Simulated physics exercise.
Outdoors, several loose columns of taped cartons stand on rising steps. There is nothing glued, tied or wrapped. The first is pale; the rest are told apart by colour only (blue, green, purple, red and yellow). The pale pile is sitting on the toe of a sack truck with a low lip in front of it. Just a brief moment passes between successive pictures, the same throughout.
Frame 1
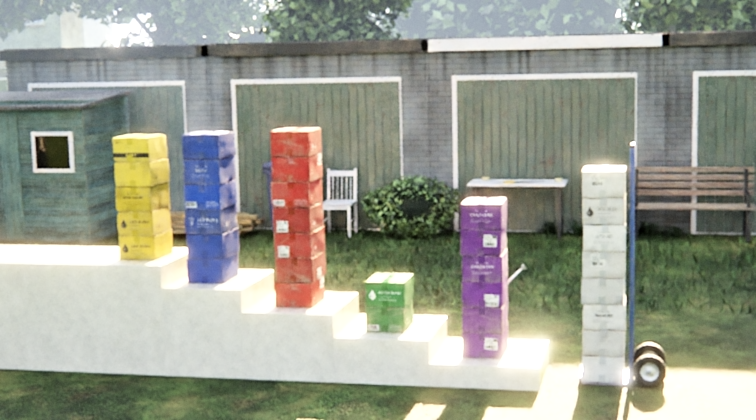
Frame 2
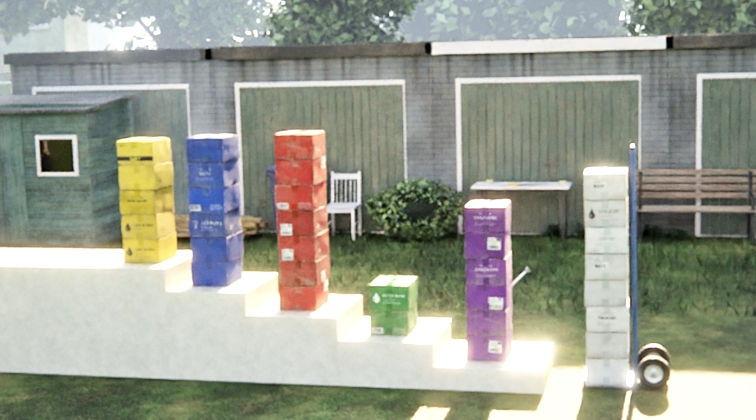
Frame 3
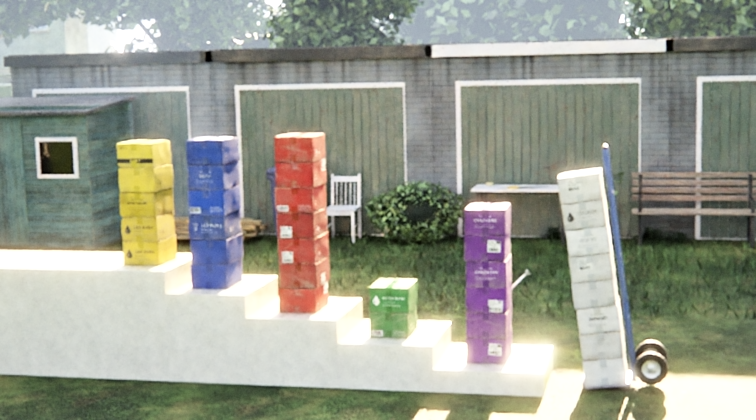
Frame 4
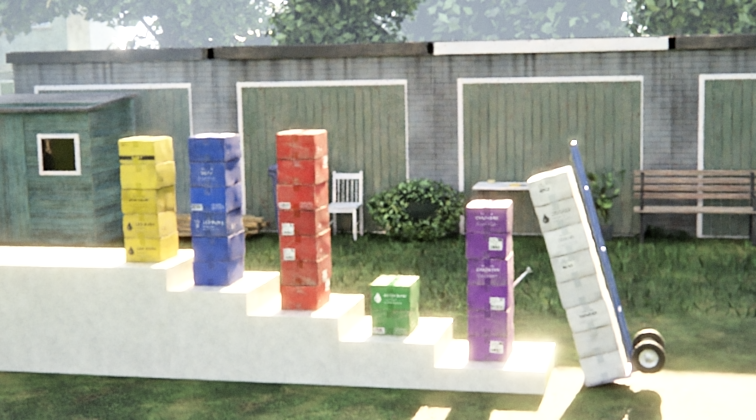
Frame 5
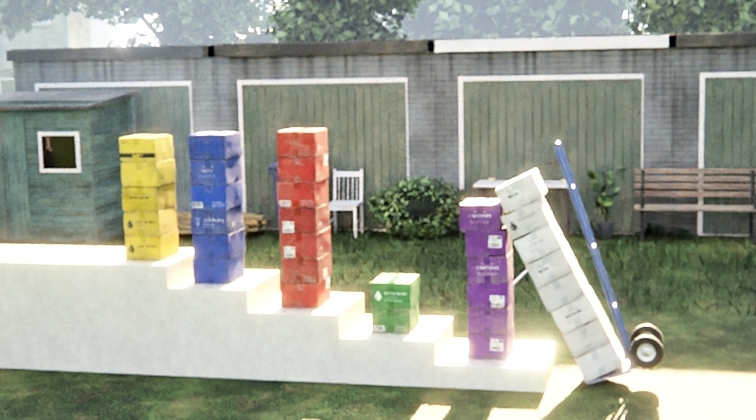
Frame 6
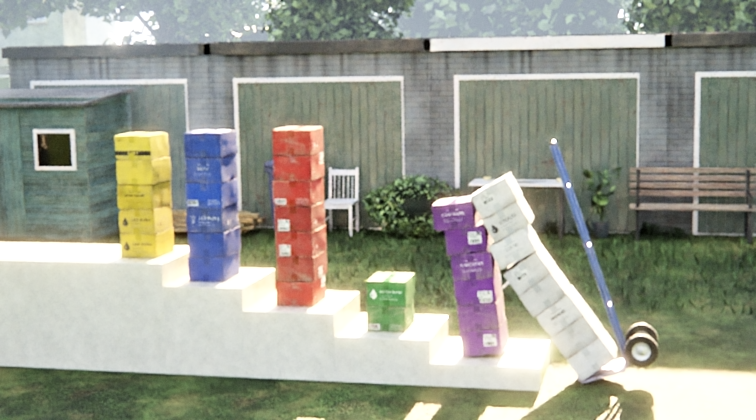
A white stack of cartons tips left off a hand truck and pushes the purple stack leftward.
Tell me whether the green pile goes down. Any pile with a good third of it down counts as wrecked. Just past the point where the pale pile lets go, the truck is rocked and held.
It stays up.
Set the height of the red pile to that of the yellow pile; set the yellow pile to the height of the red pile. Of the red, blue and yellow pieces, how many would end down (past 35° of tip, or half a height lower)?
By colour, red 0, blue 0, yellow 0.
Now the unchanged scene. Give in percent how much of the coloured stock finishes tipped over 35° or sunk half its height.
25 %, roughly.
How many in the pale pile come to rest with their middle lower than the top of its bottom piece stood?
Of the pale pieces, the number is 1.
Shortly afterwards, 8 of the pale pile down; none of the 2 green cartons down (0 of 26 in all colours); top green carton unmoved; top purple carton tilted clearly.
Next, 8 of the pale pile down; none of the 2 green cartons down (6 of 26 in all colours); top green carton a little from its place; top purple carton tilted steeply, about its own height lower.
In the end, 8 of the pale pile down; none of the 2 green cartons down (6 of 26 in all colours); top green carton tilted a little; top purple carton on its side. From the last view, middles, top green carton near (364, 288), top purple carton near (332, 282).
